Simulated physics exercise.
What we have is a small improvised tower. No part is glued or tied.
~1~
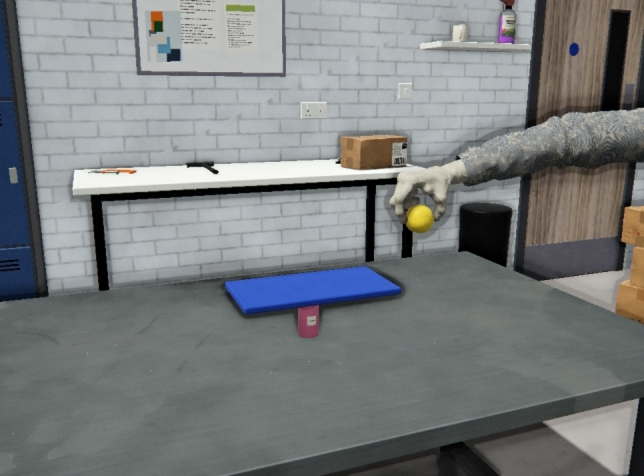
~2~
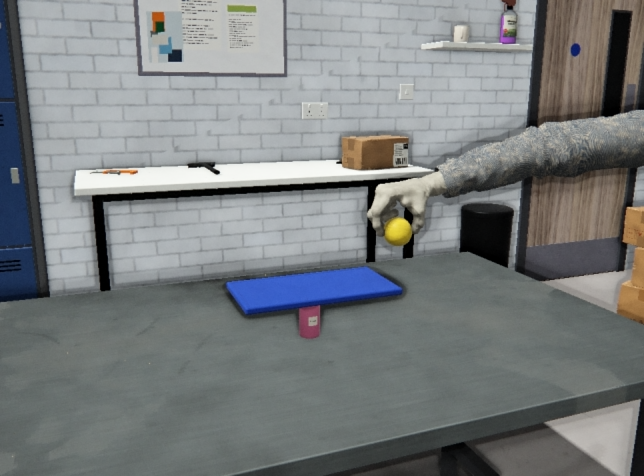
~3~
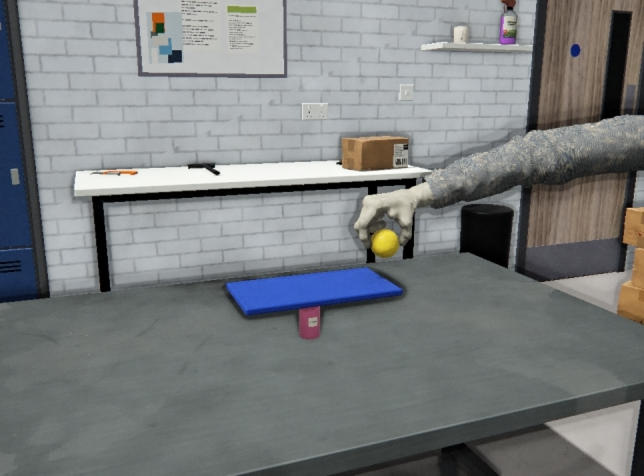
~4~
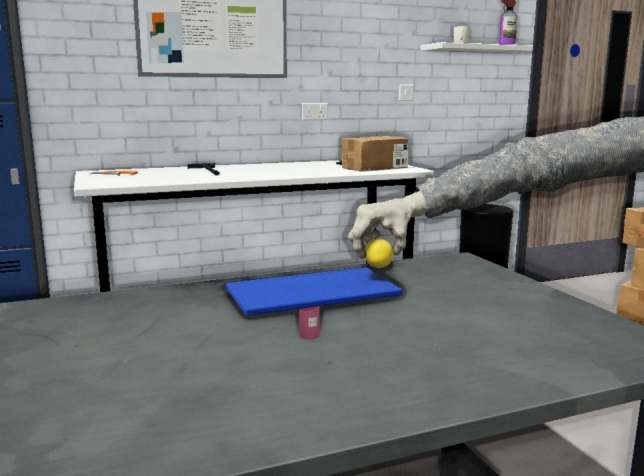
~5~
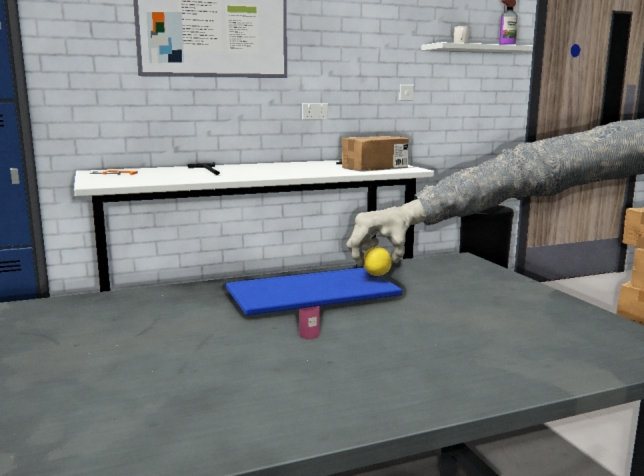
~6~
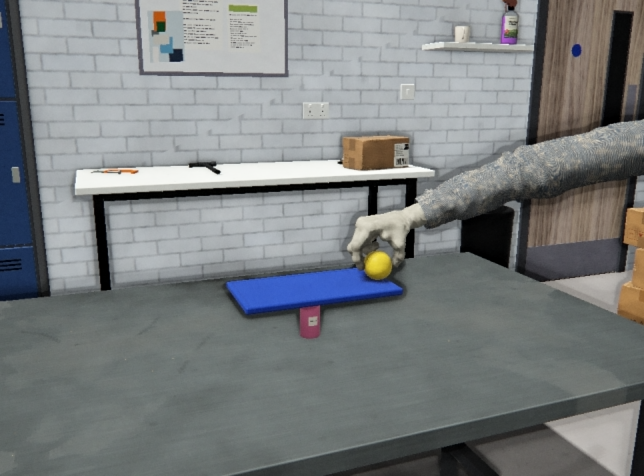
In a room with white brick walls, a grey tabletop is seen from slightly above by a still camera, with a white bench and a cardboard box behind it. A blue lid lies across a small reddish cup near the middle, while a hand in a grey sleeve holds a yellow lemon at right. The hand moves left and lowers the lemon onto the lid's right end, still holding it.
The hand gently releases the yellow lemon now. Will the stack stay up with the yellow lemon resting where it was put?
No.
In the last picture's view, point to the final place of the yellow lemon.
The object ends up somewhere around (419, 308).
Then, 0.30 s later than the last frame, yellow lemon now fallen; blue lid tilted by 40°.
Then, 0.40 s later than the last frame, blue lid tilted by 38°.
Then, 0.60 s later than the last frame, blue lid tilted by 29°.
Then, 1.00 s later than the last frame, blue lid tilted by 26°.
When it is over, fallen, yellow lemon; moved from the start, blue lid; pink shaker as before. End places, in pixels of the last picture, yellow lemon near (419, 308). The stack gives way.
